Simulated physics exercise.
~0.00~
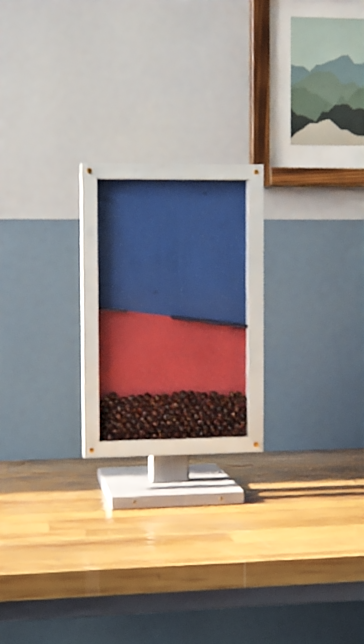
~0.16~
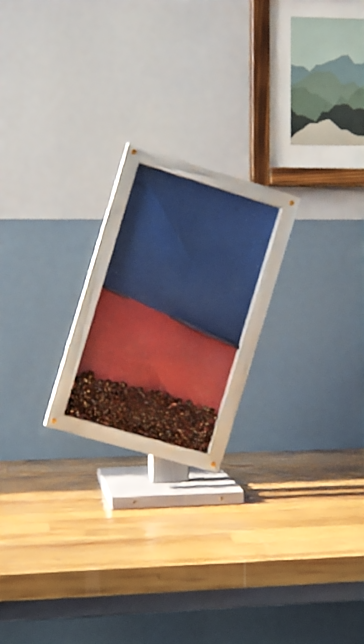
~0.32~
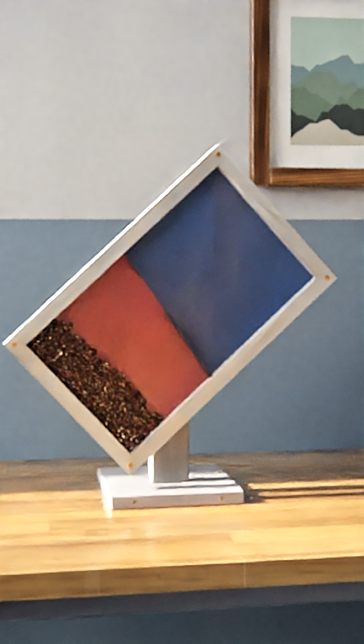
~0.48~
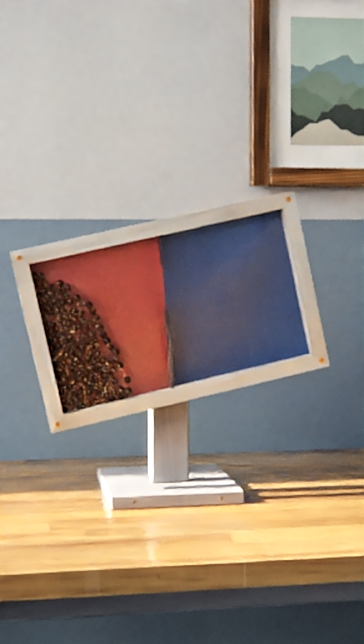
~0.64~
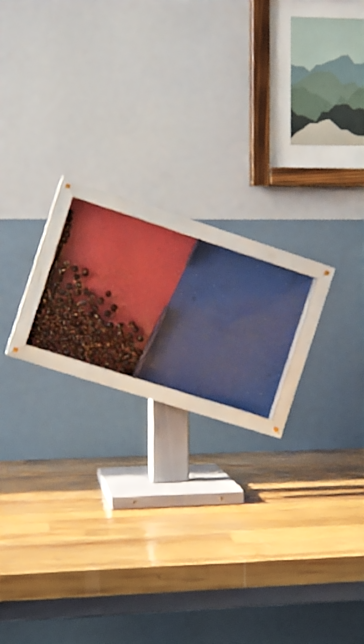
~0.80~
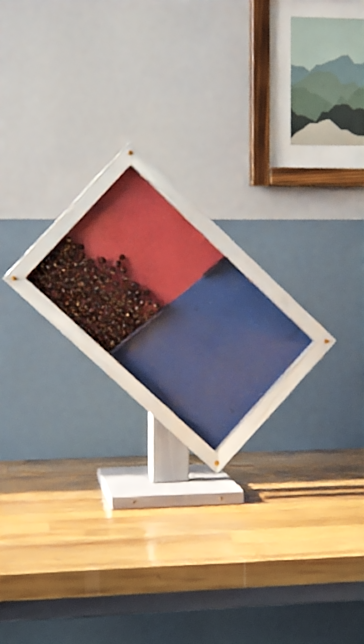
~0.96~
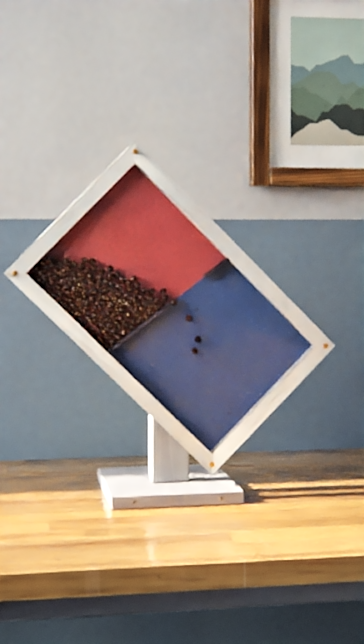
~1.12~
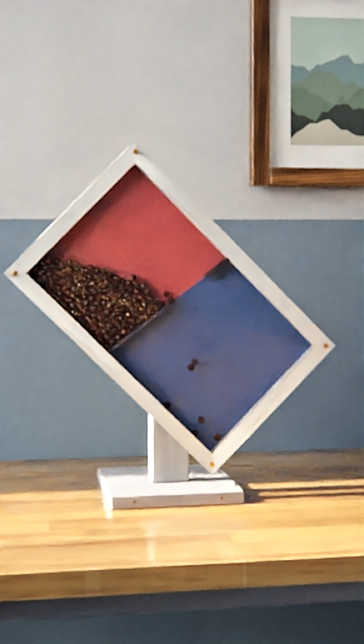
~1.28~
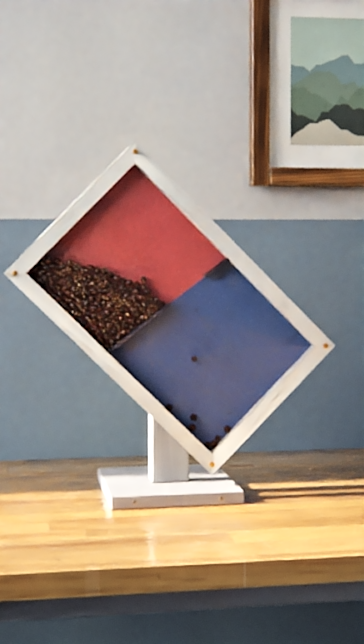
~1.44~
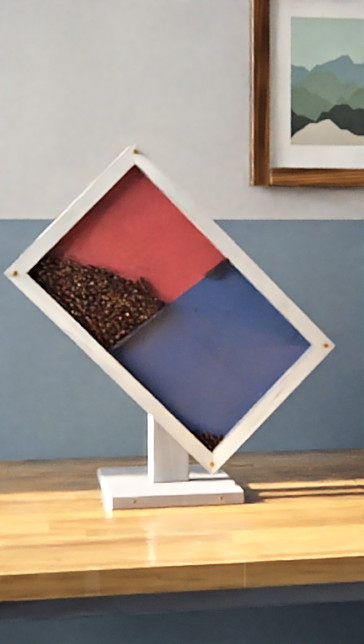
On a wooden tabletop, a framed case tilts clockwise and a few dark beads drop into blue.
